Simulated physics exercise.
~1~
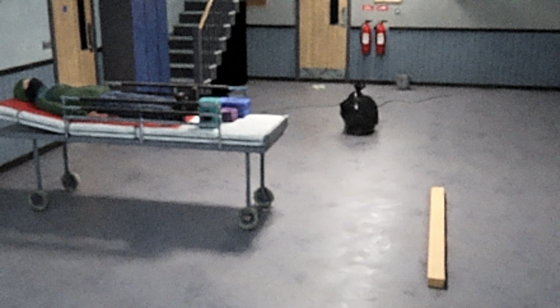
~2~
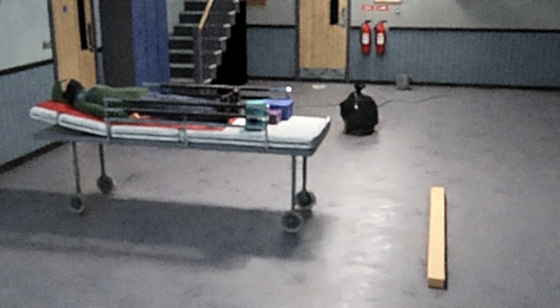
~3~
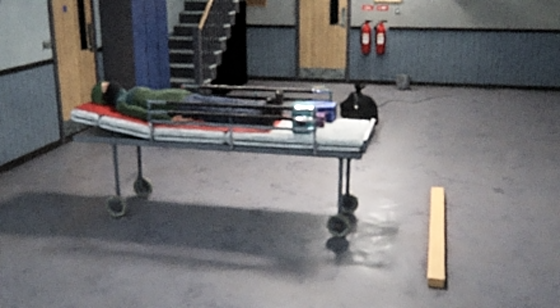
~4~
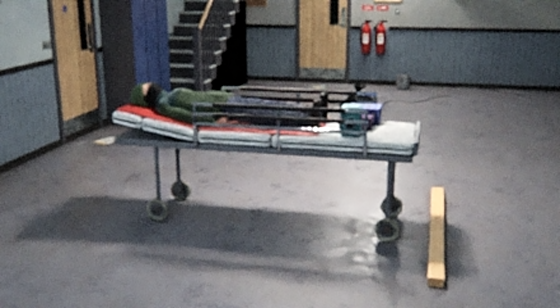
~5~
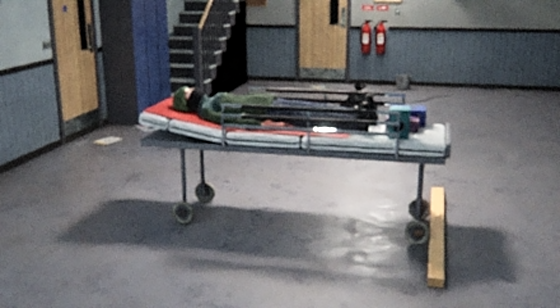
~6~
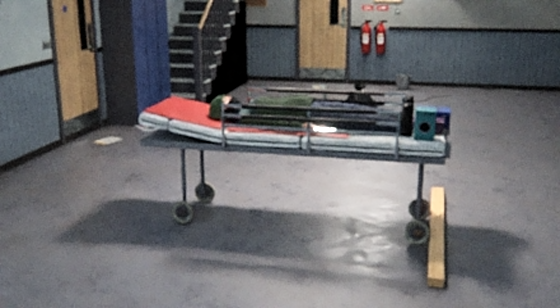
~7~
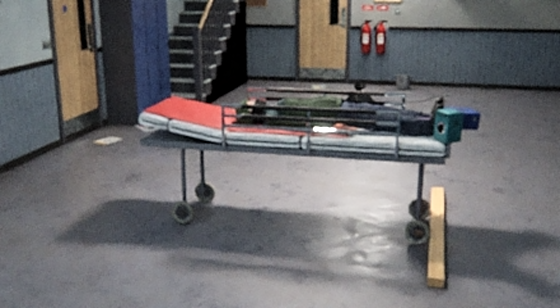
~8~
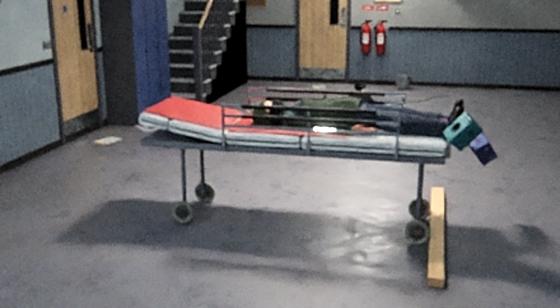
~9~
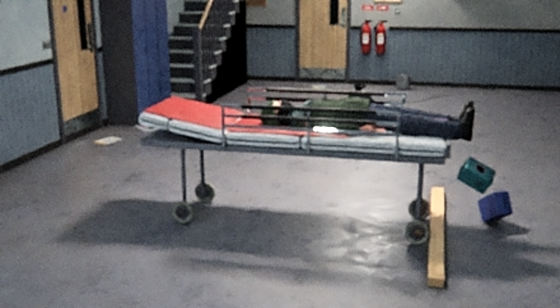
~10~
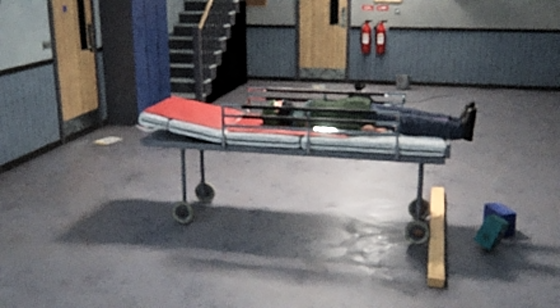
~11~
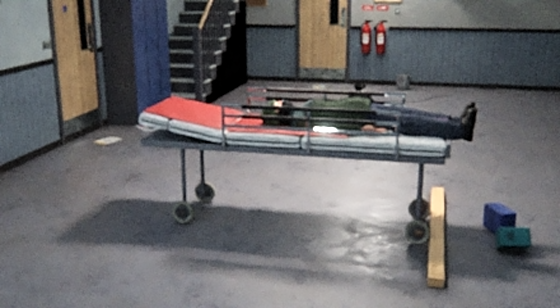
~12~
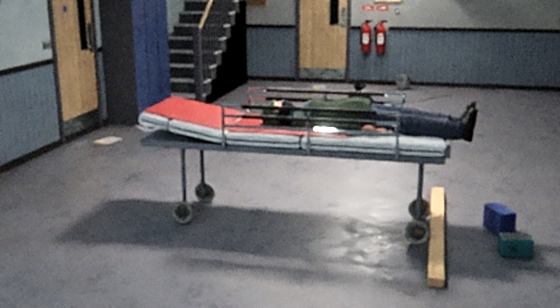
A hospital trolley carrying a person lying down rolled right and stopped abruptly at a raised sill, but the person kept sliding until their feet stuck out past the end, and a teal box and a blue one tumbled off onto the floor.
